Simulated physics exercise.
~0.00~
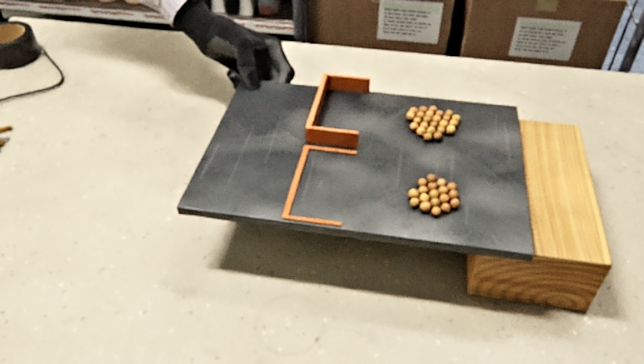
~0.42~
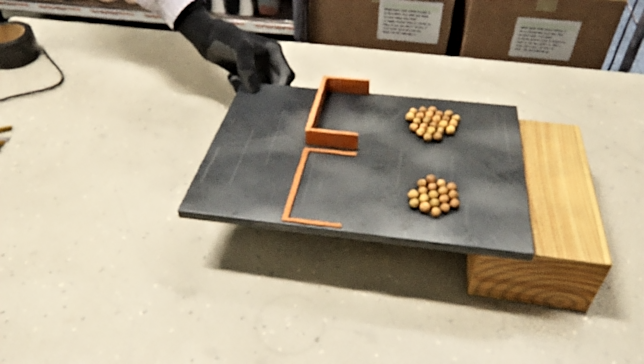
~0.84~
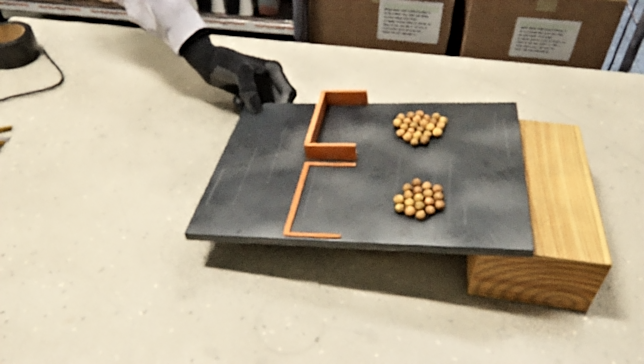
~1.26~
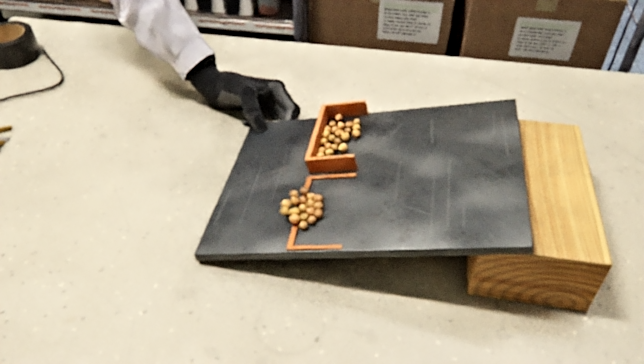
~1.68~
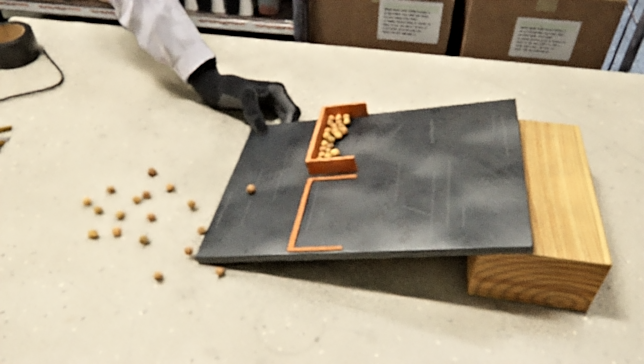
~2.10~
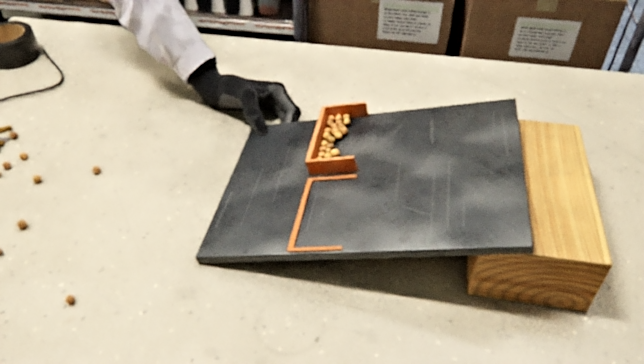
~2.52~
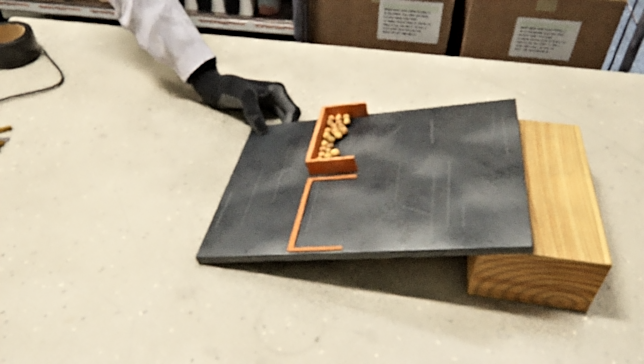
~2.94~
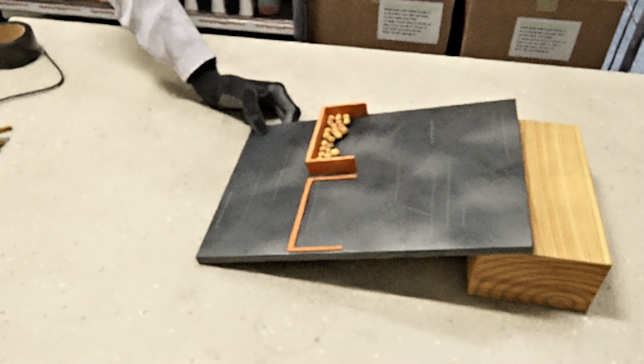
On a tabletop, a gloved hand lowers a board; the taller strip alone stops rolling balls.
